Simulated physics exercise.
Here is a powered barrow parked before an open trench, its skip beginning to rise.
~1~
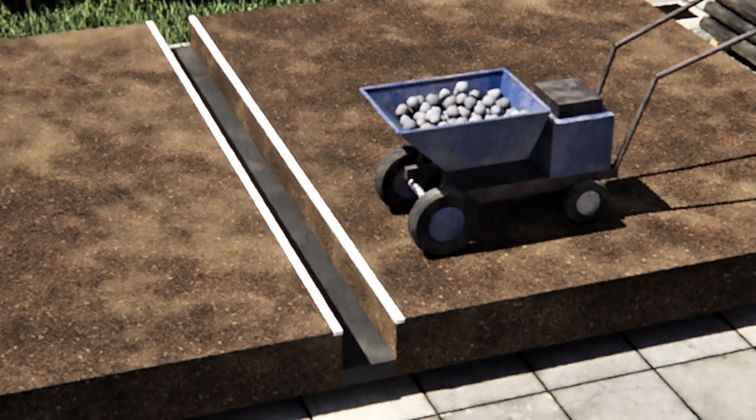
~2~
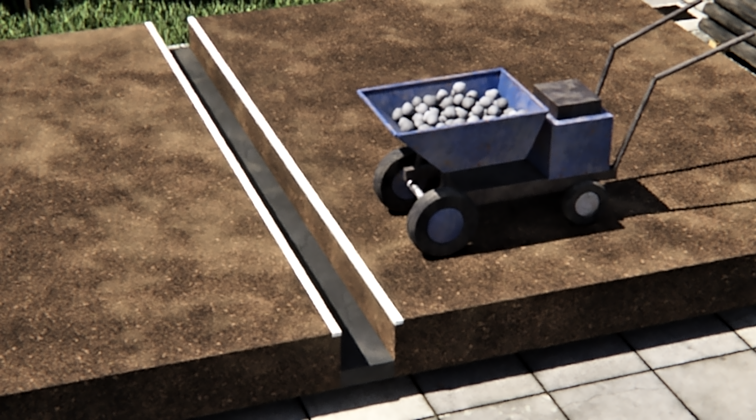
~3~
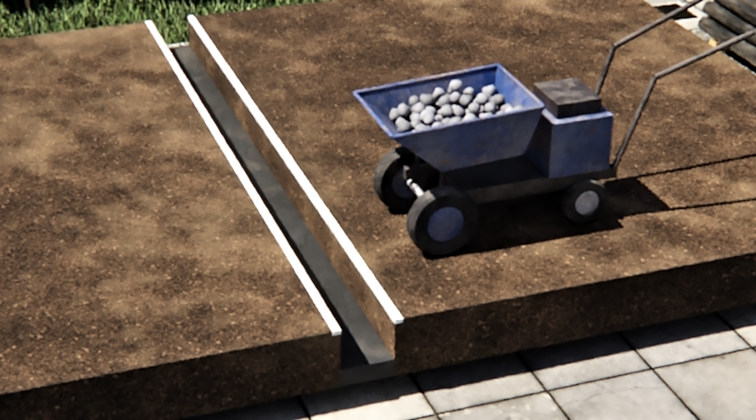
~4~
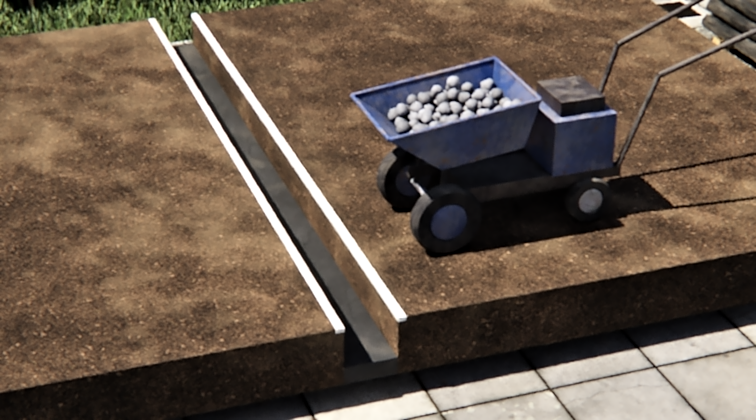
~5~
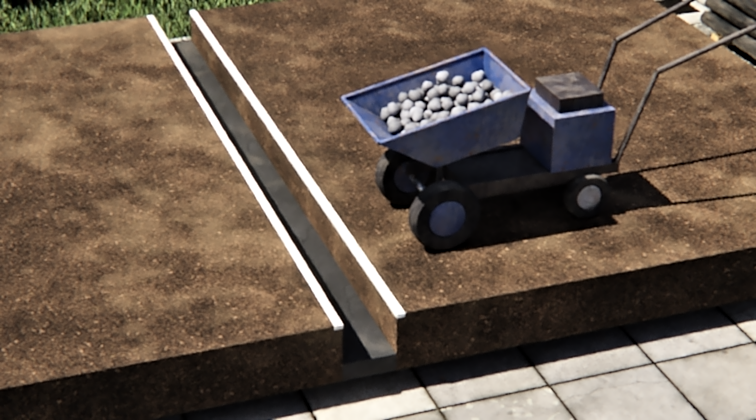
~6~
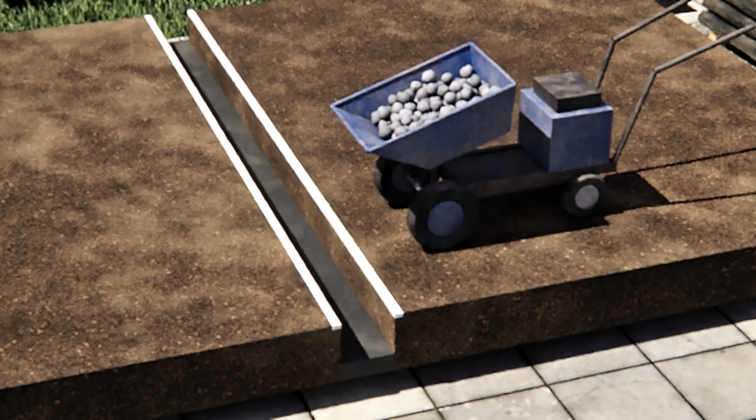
The clip opens on a blue powered barrow, its skip full of round grey cobbles, parked on brown soil to the right of an open, white-edged trench. The skip tilts slightly toward the trench, then more clearly, its rear rising and its front lip lowering leftward while the cobbles stay inside.
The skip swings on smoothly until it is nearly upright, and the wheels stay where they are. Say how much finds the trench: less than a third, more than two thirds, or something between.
The trench ends with from one third to two thirds of it.
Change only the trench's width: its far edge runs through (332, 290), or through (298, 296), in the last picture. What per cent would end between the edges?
First some 10, then 90 per cent.
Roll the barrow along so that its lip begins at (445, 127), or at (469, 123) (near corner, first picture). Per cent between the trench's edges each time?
Roughly 90 per cent, and 60 per cent.
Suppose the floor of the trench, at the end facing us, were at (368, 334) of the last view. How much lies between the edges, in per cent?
Near 30 %.
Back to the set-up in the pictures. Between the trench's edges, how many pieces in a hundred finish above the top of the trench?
Close to 0 per cent.
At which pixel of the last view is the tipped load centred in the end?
Around (295, 248).
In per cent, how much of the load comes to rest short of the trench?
About 0 per cent.
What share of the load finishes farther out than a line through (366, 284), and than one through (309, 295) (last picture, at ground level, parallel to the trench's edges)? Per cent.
Roughly 90 per cent, and 40 per cent.
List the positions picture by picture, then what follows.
Lip of the skip near (400, 134), level; top of the load near (481, 112), round cobbles; first edge of the trench near (379, 288); far edge near (318, 299), the trench over half as wide as the skip, and about as deep as wide, in the first frame.
Lip of the skip near (397, 136), level; top of the load near (478, 112), in the second frame.
Lip of the skip near (393, 137), tipped barely; top of the load near (475, 110), in the third frame.
Lip of the skip near (389, 140), tipped a little; top of the load near (472, 106), in the fourth frame.
Lip of the skip near (380, 143), tipped a little; top of the load near (477, 93), in the fifth frame.
Lip of the skip near (369, 152), tipped clearly; top of the load near (465, 90); first edge of the trench near (377, 282); far edge near (317, 293), in the sixth frame.
Shortly afterwards, skip tipped steeply; the whole lot in the skip.
Next, skip tipped steeply; near two thirds in the skip; near a quarter in or heaped over the trench; near a quarter beyond it; only a few falling.
Some moments later, skip tipped right over; only a few in the skip; near half in or heaped over the trench; near half beyond it.
In the end, skip tipped right over; near half in or heaped over the trench; near half beyond it.
